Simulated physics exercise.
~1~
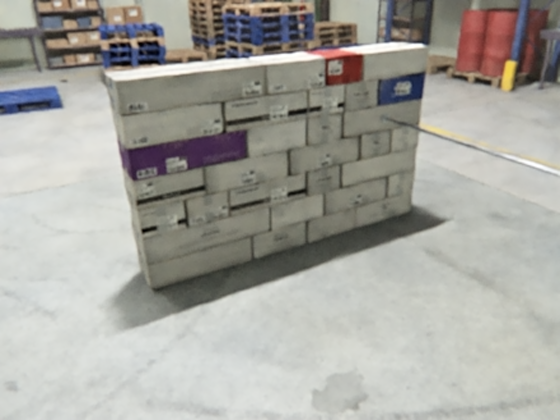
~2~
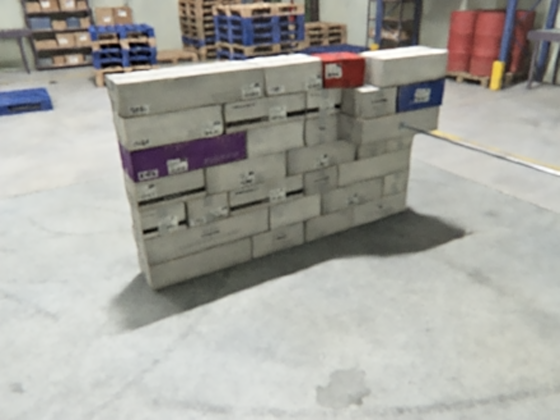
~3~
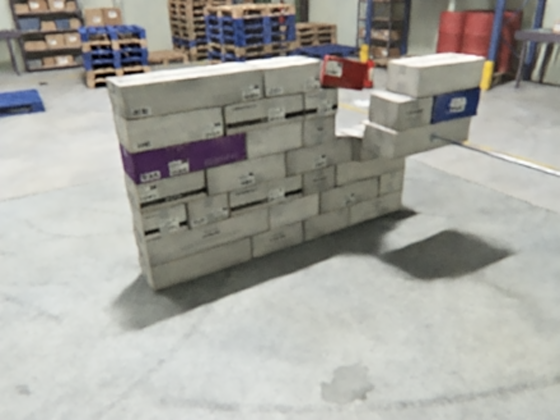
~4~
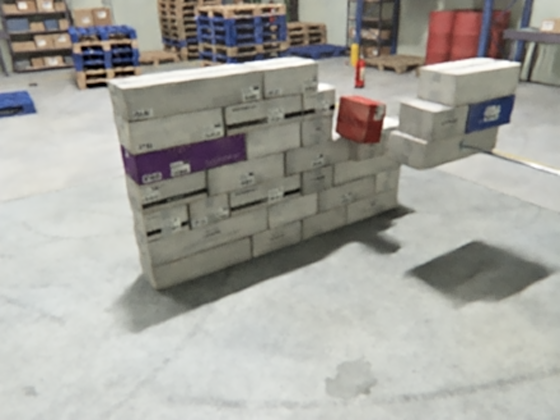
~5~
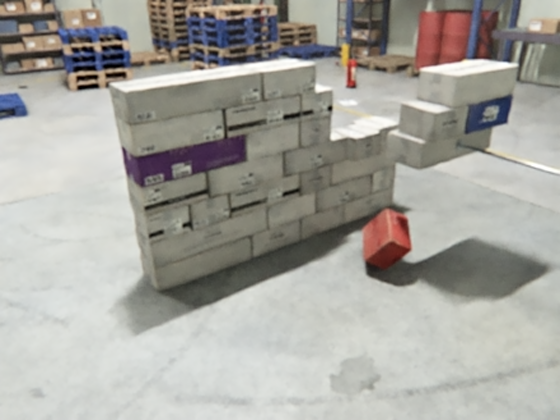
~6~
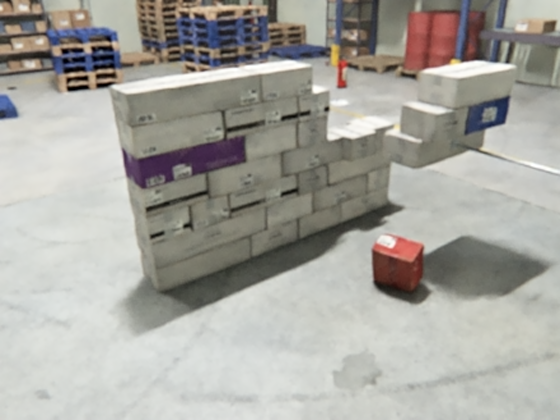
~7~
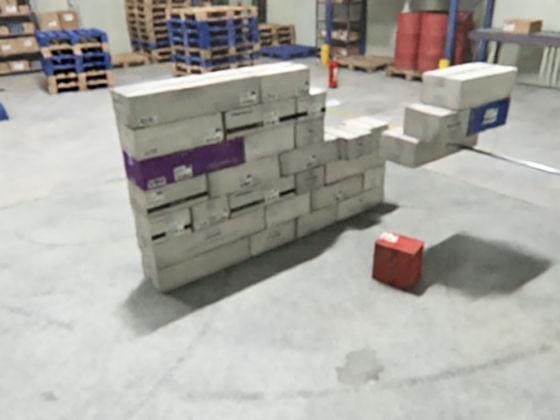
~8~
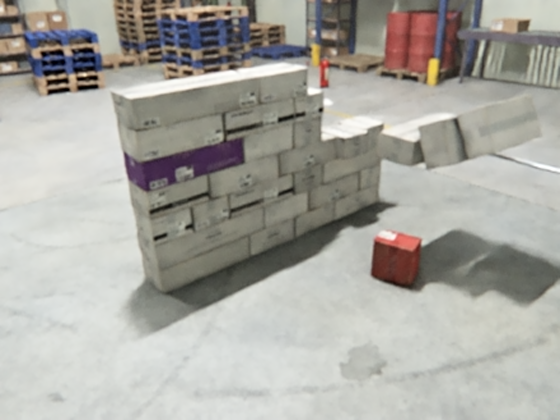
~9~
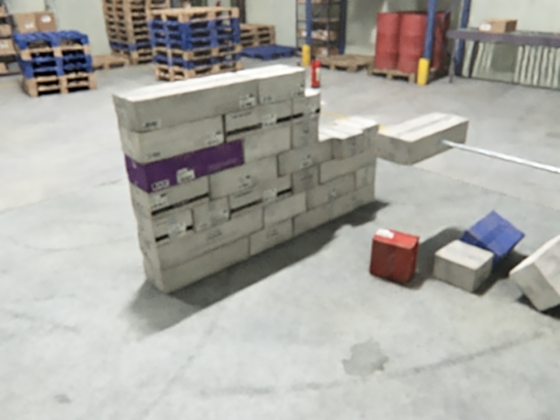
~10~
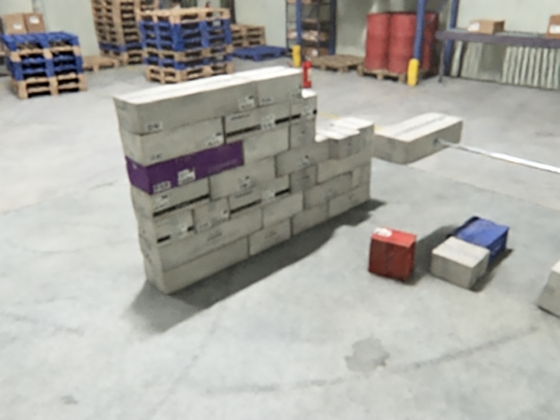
At the start, a wall of staggered white parcels, with one purple, one red and one blue among them, stands on a warehouse floor. A thin rod at the right draws a parcel out of the wall's right end, carrying the blue parcel and a few white ones along with it. The red parcel tips into the gap, tumbles to the floor in front and settles on its side. The carried stack hangs beside the wall, then its upper parcels topple off to the right. The blue parcel ends upside down among fallen white ones, while the purple parcel stays put.
